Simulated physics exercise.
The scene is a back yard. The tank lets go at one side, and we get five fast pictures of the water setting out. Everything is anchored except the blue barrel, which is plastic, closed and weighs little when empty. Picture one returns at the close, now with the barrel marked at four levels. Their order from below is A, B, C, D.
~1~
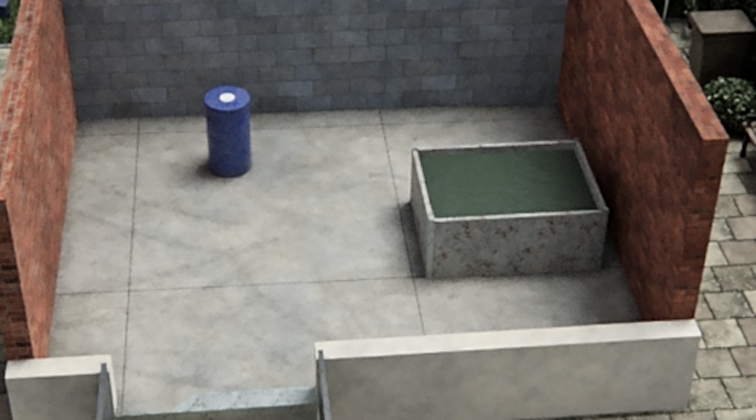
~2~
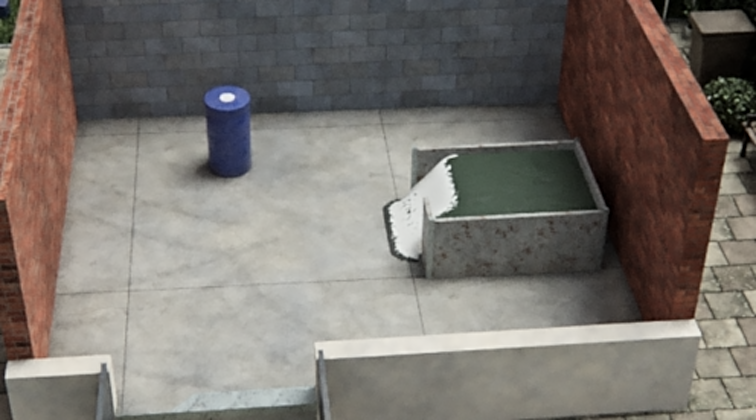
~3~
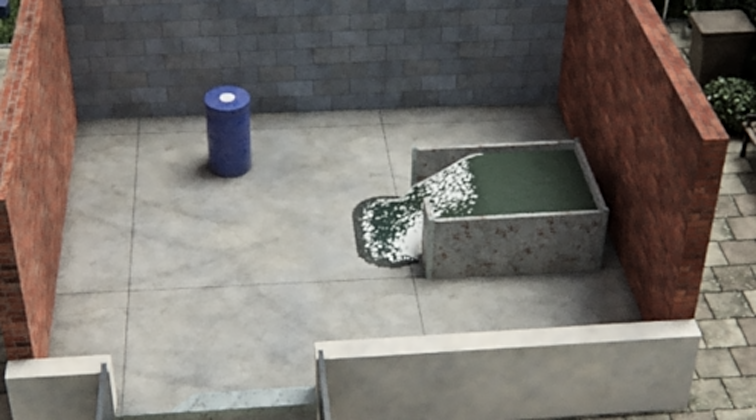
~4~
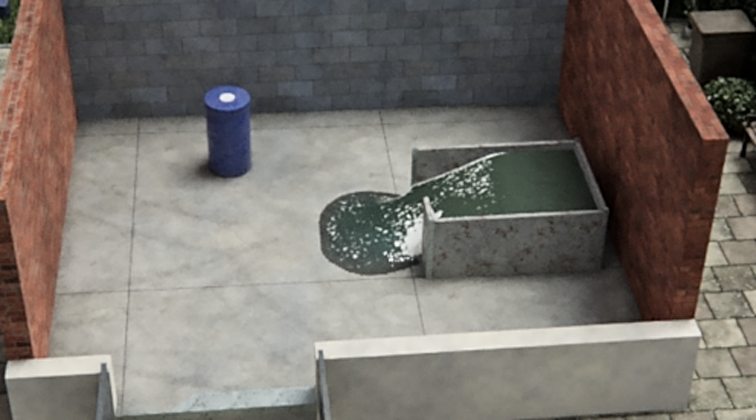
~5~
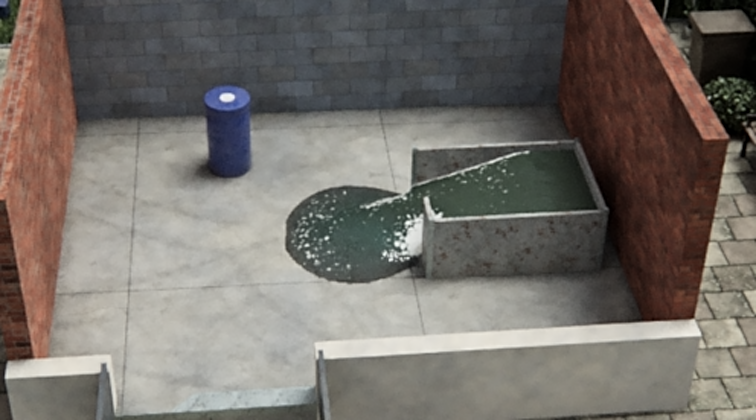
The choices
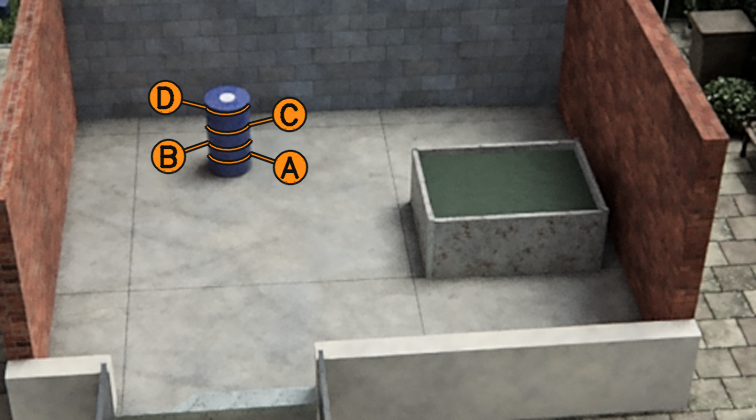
Concrete tank of dark green water pouring out through its left side, foaming and spreading across a walled yard's grey floor.
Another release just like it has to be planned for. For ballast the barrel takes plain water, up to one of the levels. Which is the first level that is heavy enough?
A will do.
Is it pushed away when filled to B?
No, that is safe.
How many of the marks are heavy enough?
All four.
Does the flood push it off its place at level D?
No.
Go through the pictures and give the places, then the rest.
Lid of the blue barrel at (226, 98); tank full, its middle at (507, 185); open gate at (214, 352).
Water covers 1 % of the ground and is seen nearest the barrel at (394, 208).
Water covers 3 % of the ground and is seen nearest the barrel at (365, 207).
Water covers 5 % of the ground and is seen nearest the barrel at (341, 201).
Lid of the blue barrel at (226, 98); water covers 7 % of the ground and is seen nearest the barrel at (318, 196).
On the marked copy, A at (230, 162); B at (229, 149); C at (228, 133); D at (227, 114); from the bottom up A, B, C, D.
Choosing A, it does not move.
Choosing B, it does not move.
Choosing C, it does not move.
Choosing D, it does not move.
